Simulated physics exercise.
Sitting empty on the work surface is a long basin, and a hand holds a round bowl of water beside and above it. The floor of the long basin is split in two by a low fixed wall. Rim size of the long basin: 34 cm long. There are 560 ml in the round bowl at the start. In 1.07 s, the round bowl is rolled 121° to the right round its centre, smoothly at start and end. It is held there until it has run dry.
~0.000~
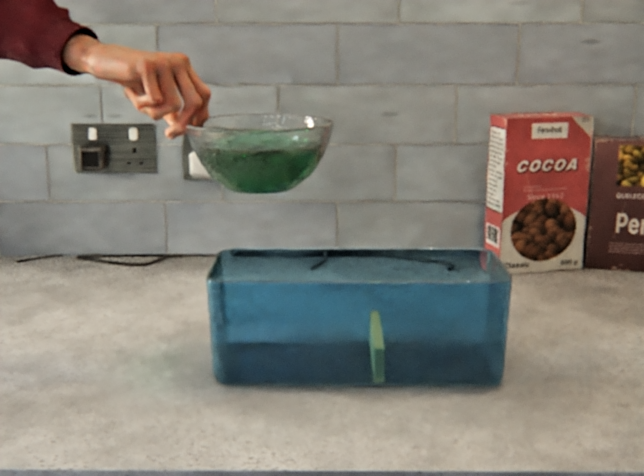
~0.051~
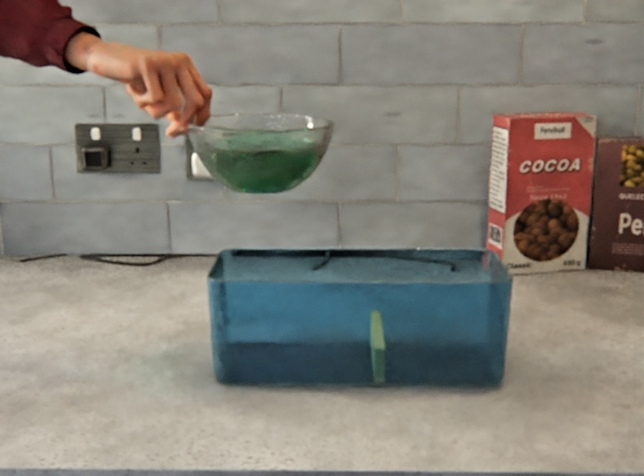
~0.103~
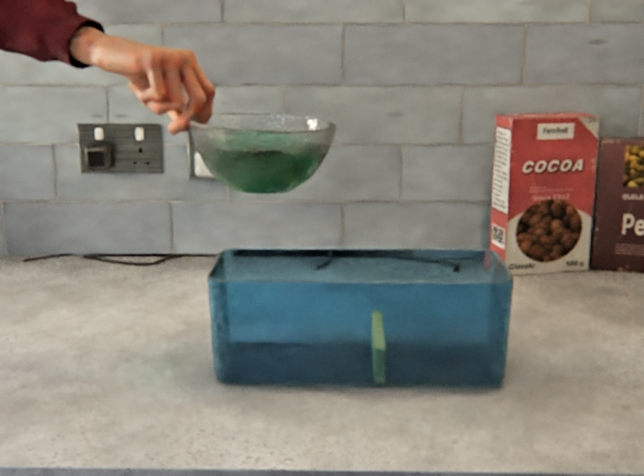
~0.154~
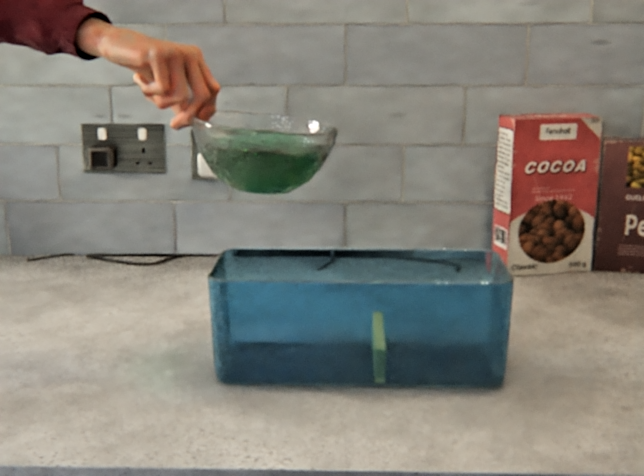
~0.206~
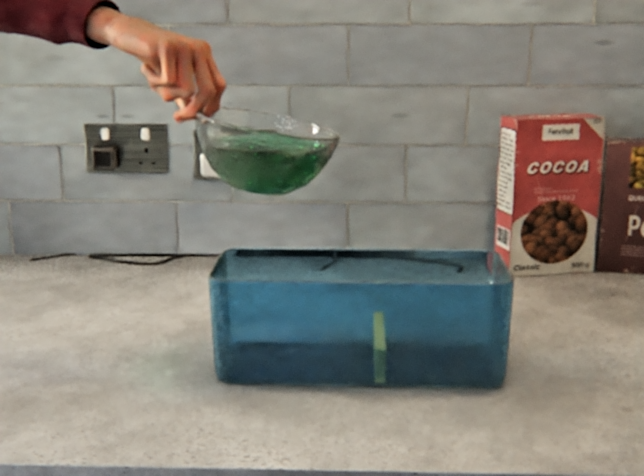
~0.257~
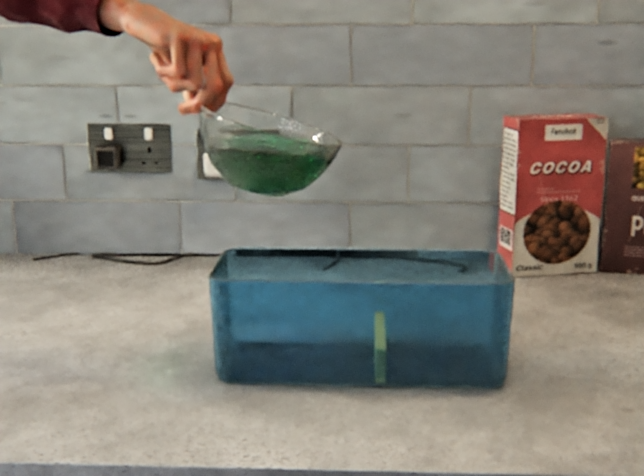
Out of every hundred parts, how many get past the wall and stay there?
About 44 out of 100.
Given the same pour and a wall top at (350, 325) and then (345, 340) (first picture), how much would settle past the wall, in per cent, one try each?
Roughly 75 per cent, then 70 per cent.
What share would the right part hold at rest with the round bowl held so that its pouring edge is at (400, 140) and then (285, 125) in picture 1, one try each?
Roughly 90 per cent the first time and 10 per cent the second.
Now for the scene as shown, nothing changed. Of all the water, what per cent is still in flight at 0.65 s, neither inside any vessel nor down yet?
Roughly 38 %.
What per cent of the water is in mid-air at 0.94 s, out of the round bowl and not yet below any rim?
Close to 1 %.
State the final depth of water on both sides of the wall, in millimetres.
Left part: About 14 mm; right part: About 14 mm.
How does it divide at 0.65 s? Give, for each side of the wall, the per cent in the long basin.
12 per cent left and 22 right, roughly.
By 0.65 s the tilt is 81° and 28 per cent is still to pour, 12 is left of the wall and 22 right of it.
By 0.94 s the tilt is 117° and 0 per cent is still to pour, 56 is left of the wall and 43 right of it.
By 1.24 s the tilt is 121° and 0 per cent is still to pour, 56 is left of the wall and 43 right of it.
By 1.57 s the tilt is 121° and 0 per cent is still to pour, 55 is left of the wall and 44 right of it.
At rest 55 per cent lies left of the wall, 44 right of it and 1 outside.
